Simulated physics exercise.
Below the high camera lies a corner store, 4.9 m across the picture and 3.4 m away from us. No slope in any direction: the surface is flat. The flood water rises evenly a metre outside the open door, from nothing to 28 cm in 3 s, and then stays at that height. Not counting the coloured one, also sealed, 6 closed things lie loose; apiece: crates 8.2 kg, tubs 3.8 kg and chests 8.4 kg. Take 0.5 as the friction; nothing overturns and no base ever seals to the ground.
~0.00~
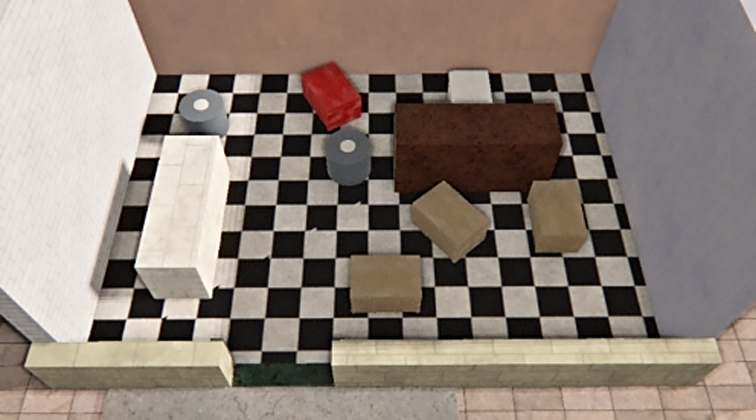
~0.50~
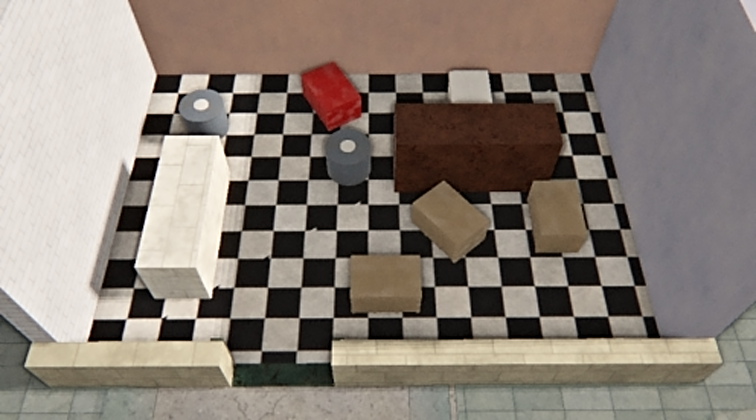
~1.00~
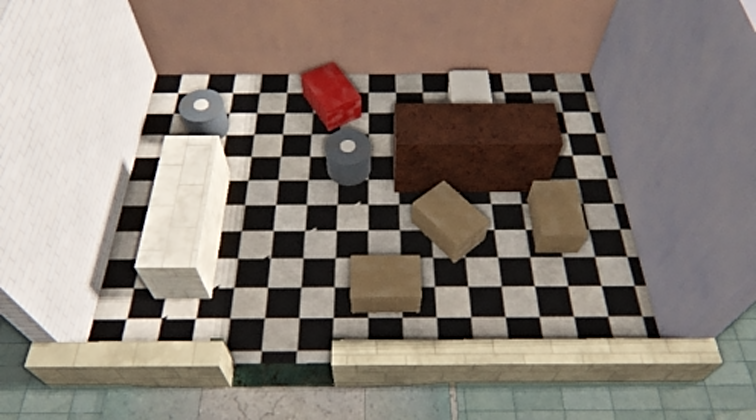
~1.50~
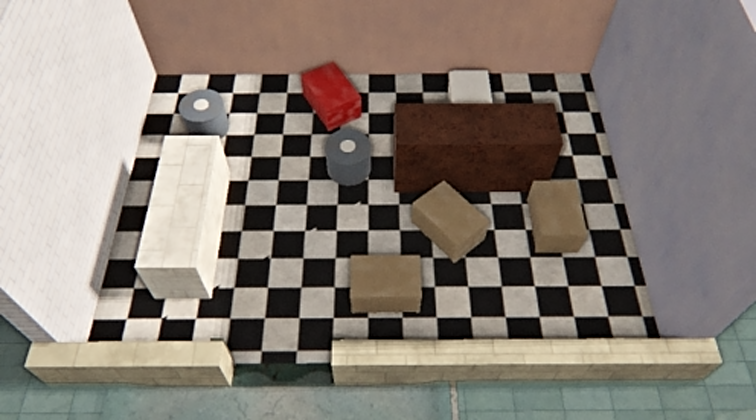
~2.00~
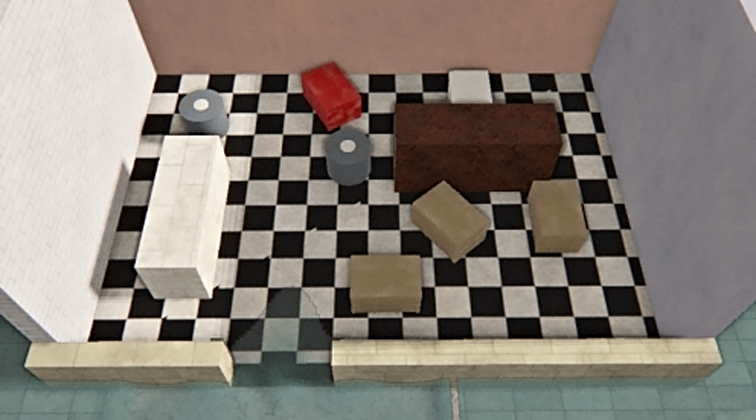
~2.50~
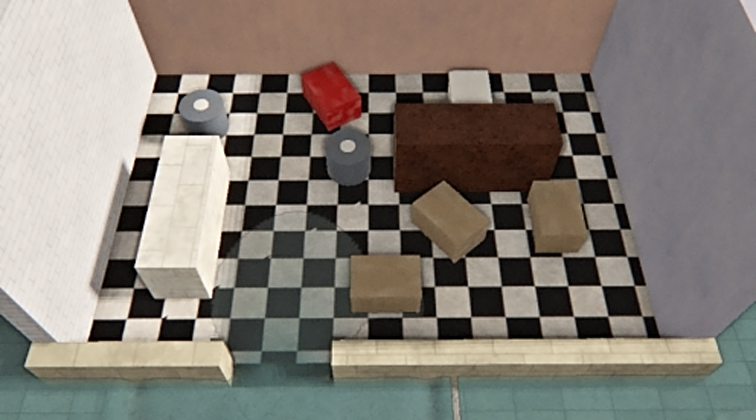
Checkered-floor store seen from above, water covering the paving outside, then spreading through the doorway gap as crates and tubs stay still.
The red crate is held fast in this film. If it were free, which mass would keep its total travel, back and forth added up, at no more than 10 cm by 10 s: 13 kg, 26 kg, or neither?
Short answer: Neither one.
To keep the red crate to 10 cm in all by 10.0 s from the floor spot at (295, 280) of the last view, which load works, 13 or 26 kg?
Looking at the loads, neither keeps it.
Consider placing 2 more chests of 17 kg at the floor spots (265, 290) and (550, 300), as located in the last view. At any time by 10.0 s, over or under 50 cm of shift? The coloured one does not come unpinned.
Result, in order - exceeds it; falls shy.
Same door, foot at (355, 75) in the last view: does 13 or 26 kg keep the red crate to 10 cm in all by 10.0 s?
Lab note: Both masses insufficient.
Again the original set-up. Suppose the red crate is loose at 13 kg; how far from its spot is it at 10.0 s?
Roughly 250 cm.
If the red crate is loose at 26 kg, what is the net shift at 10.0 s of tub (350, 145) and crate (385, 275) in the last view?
First 250 cm, then 80 cm.
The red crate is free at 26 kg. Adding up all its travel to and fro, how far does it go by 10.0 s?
About 200 cm.
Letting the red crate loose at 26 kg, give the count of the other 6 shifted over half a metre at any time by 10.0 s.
Answer: 5.
After 3.5 s the red crate would be 0 cm from its start with 13 kg and 0 cm from its start with 26 kg; 0 cm of water round it then.
After 4.5 s the red crate would be 19 cm from its start with 13 kg and 8 cm from its start with 26 kg; 8 cm of water round it then.
After 7.0 s the red crate would be 177 cm from its start with 13 kg and 134 cm from its start with 26 kg; 6 cm of water round it then.
After 10.0 s the red crate would be 234 cm from its start with 13 kg and 201 cm from its start with 26 kg; 11 cm of water round it then.
